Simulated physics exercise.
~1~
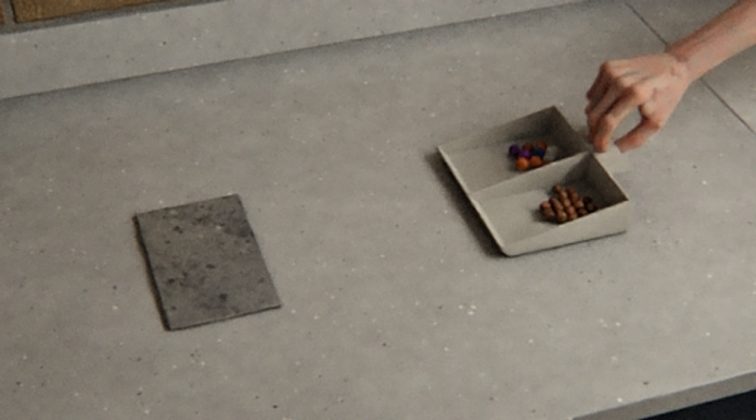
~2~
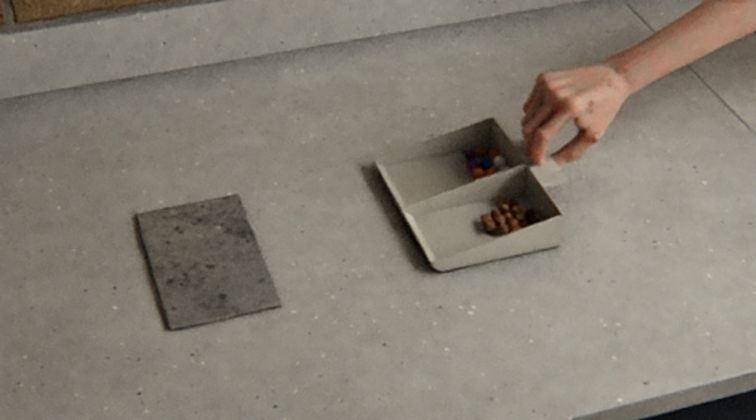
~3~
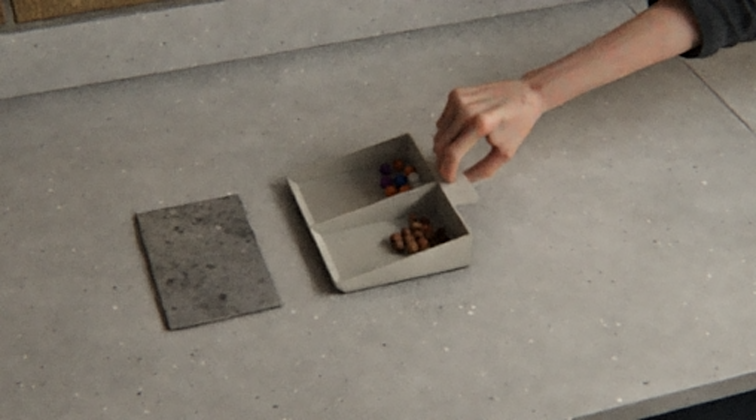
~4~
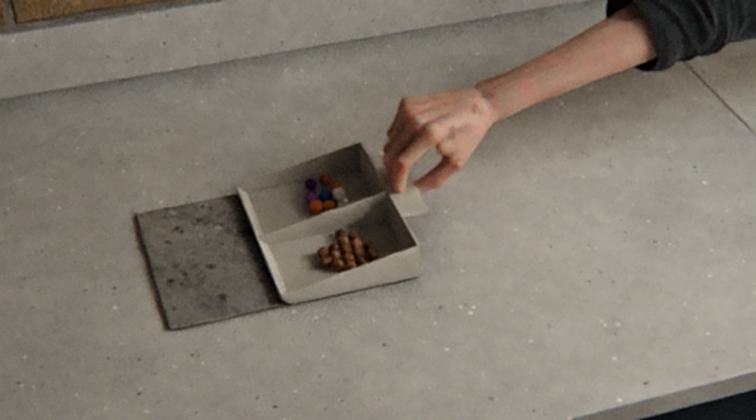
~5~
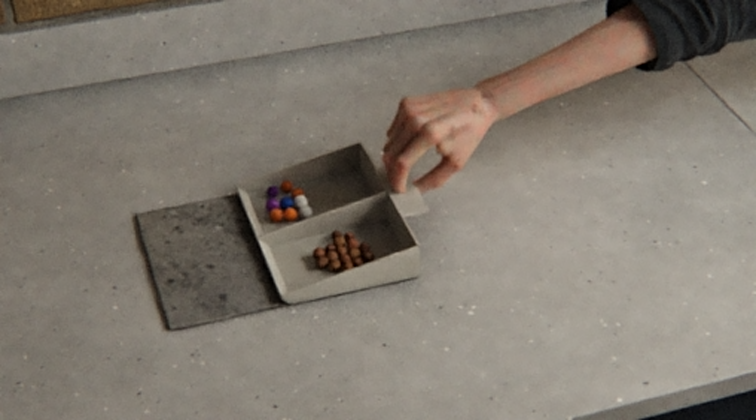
The clip opens on a speckled gray counter, where a hand holds the back of a pale, divided tray at the right and a dark slab lies flat to the left. Small multicolored balls sit in the tray's farther compartment, and a cluster of brown ones sits in the nearer. The hand pushes the tray steadily left until its front rim meets the slab and it stops. The brown cluster shifts a little forward, while the colored balls carry on toward the front rim. At the end, the tray rests against the slab with both groups still inside.
